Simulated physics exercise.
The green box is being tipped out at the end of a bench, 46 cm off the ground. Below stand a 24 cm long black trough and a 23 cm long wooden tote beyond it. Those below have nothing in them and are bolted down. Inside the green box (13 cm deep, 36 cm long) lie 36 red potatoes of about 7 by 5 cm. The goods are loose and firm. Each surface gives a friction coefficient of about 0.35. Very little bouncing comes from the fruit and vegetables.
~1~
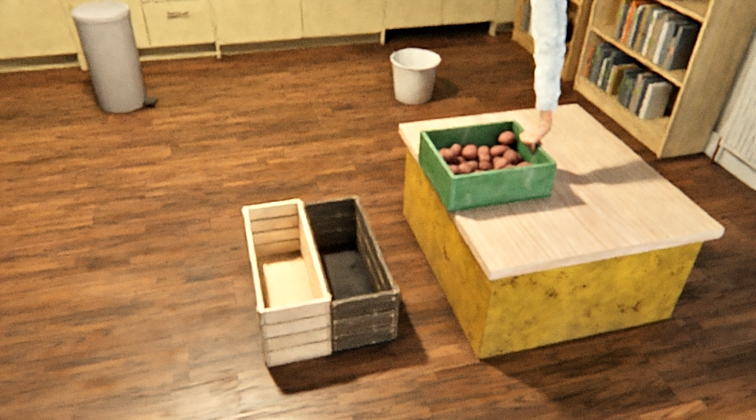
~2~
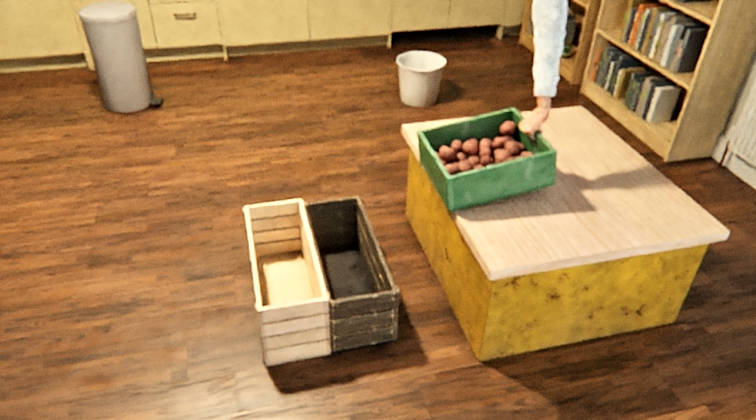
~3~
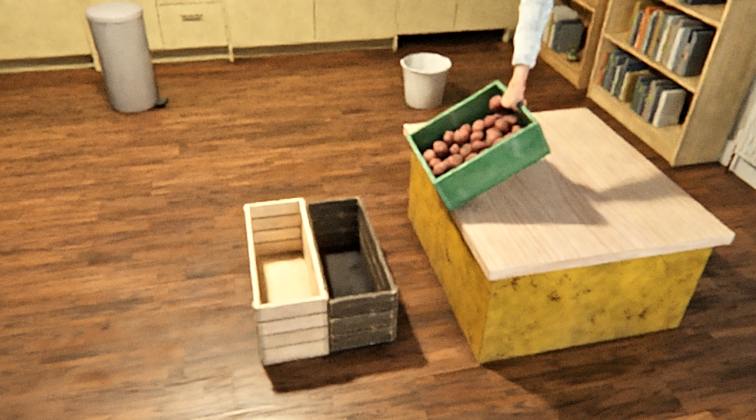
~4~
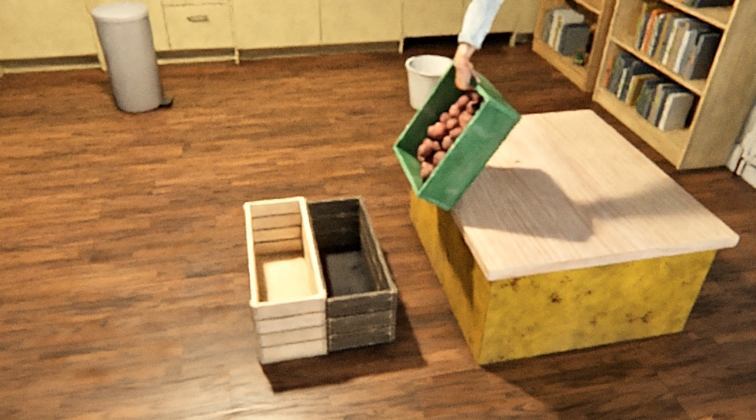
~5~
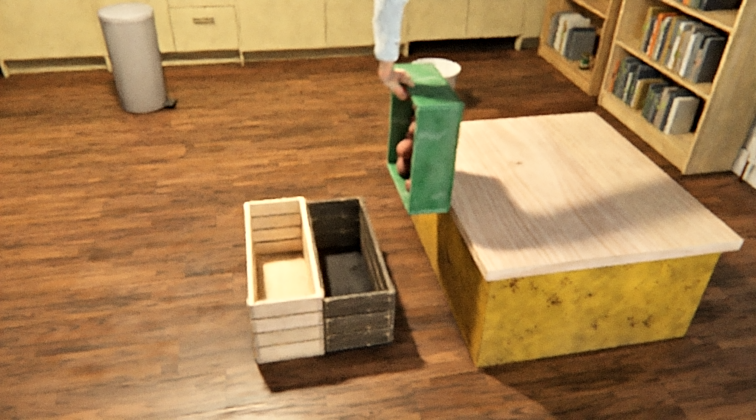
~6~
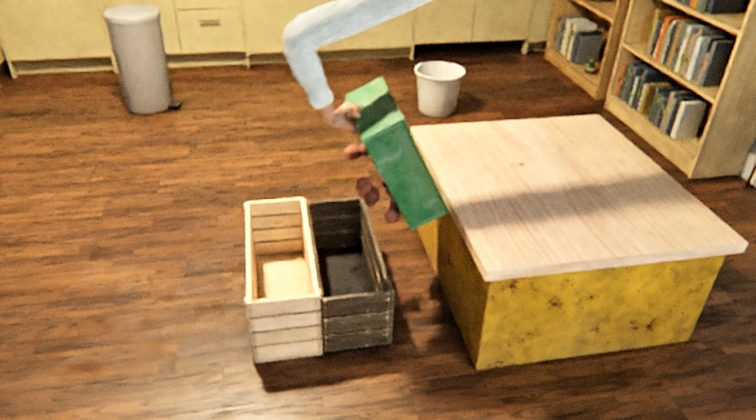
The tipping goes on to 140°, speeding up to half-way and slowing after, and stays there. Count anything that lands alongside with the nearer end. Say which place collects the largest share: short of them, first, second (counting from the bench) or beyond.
Most of them: Nearer.
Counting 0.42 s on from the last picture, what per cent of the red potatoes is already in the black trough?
Around 65 per cent at that point.
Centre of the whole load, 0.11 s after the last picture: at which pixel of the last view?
About (363, 209).
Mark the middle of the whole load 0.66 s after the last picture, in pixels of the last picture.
About (349, 292).
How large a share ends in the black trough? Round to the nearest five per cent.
Estimated share: Around 65 in a hundred.
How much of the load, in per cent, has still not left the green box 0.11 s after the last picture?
Around 30 per cent of the load.
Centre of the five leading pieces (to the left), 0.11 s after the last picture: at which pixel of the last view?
I'd put them at about (326, 234).
Then, 0.11 s after the last picture, tilt 132°; 10 still in the green box, 2 in the black trough and 24 in the air.
Then, 0.24 s after the last picture, tilt 140°; 22 in the black trough, 1 in the wooden tote, 1 on the ground short of the black trough and 12 in the air.
Then, 0.42 s after the last picture, tilt 140°; 24 in the black trough, 2 in the wooden tote, 8 on the ground short of the black trough and 2 in the air.
Outcome (0.66 s after the last picture), 24 in the black trough, 2 in the wooden tote and 10 on the ground short of the black trough.
